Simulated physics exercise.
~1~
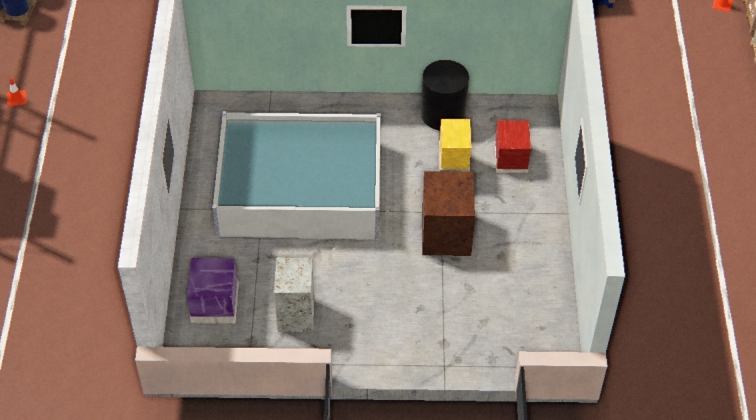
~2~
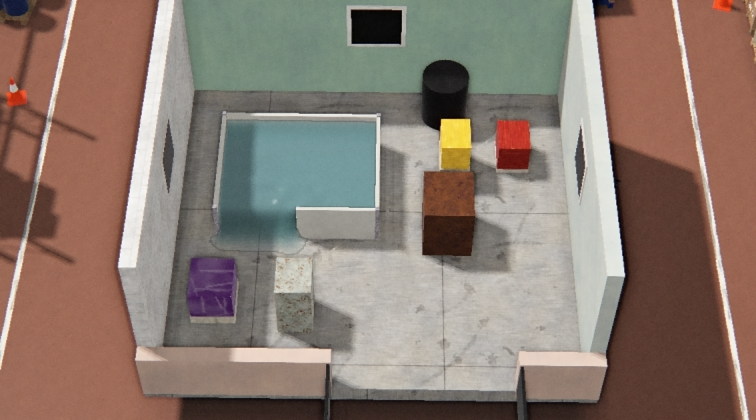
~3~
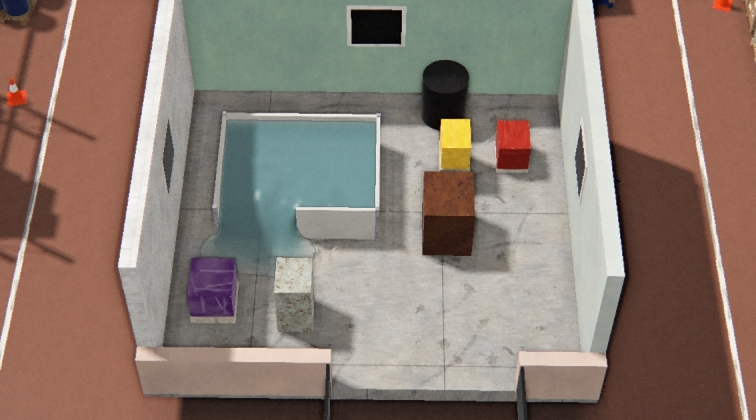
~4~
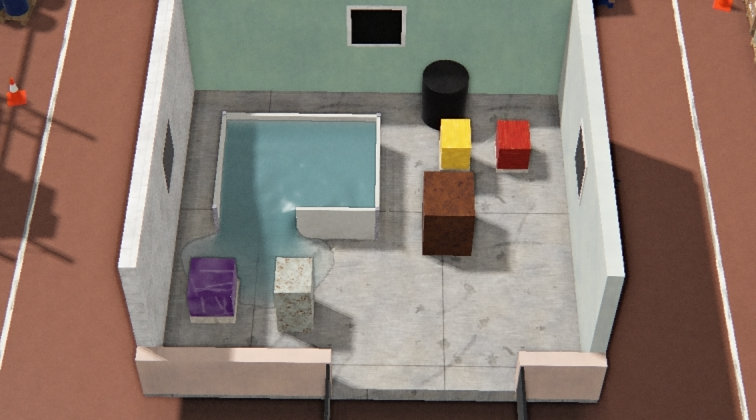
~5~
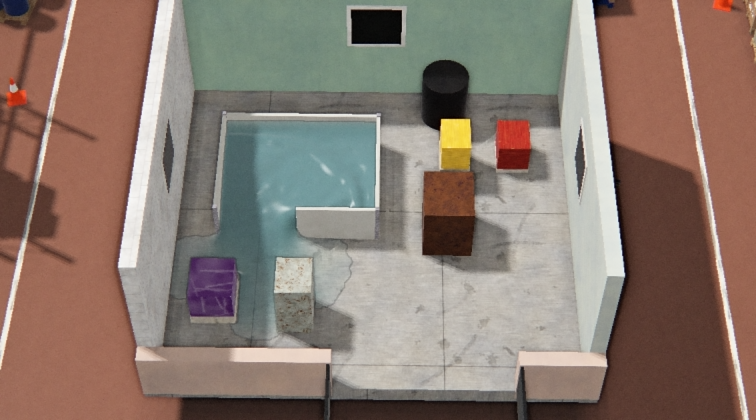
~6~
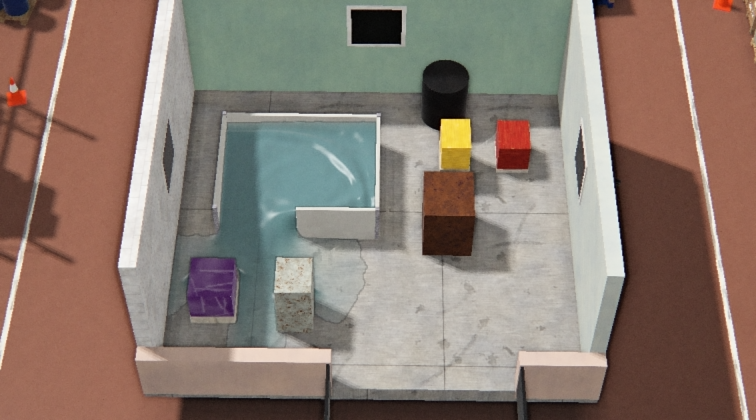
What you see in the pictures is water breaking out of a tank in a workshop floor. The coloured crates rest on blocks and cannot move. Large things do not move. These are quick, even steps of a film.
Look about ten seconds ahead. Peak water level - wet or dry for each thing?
Outcome: The red crate will be within the water's reach, the yellow crate will be out of the water's reach, the purple crate will be within the water's reach.
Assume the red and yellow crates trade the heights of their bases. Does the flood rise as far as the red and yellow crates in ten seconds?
The red crate is not reached and the yellow crate is reached.
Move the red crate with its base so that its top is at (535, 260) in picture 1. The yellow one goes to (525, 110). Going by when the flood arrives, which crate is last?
I'd say the yellow-painted one is last.
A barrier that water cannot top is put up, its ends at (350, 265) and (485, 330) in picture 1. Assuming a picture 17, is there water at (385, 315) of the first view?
At that place: Flooded.
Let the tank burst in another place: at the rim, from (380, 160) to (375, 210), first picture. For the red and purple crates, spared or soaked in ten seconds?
Red: Overtopped; purple: Not reached.
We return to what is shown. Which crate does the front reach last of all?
Result - the crate marked red.
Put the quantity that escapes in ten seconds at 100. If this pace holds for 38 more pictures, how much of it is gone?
Approximately 40 in a hundred, I think.
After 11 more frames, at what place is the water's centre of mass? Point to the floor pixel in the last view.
I reckon somewhere around (277, 238).
A moment on, water covers 25 % of the floor; the red crate not reached, the yellow crate not reached, the purple crate water round its plinth.
Next, water covers 45 % of the floor; the red crate not reached, the yellow crate not reached, the purple crate water round its plinth.
Then, water covers 65 % of the floor; the red crate not reached, the yellow crate water round its plinth, the purple crate water round its plinth.
Later, water covers 90 % of the floor; the red crate water round its plinth, the yellow crate water round its plinth, the purple crate water round its plinth.
In the end, water covers 100 % of the floor; the red crate was topped, the yellow crate stayed above the water, the purple crate was topped.
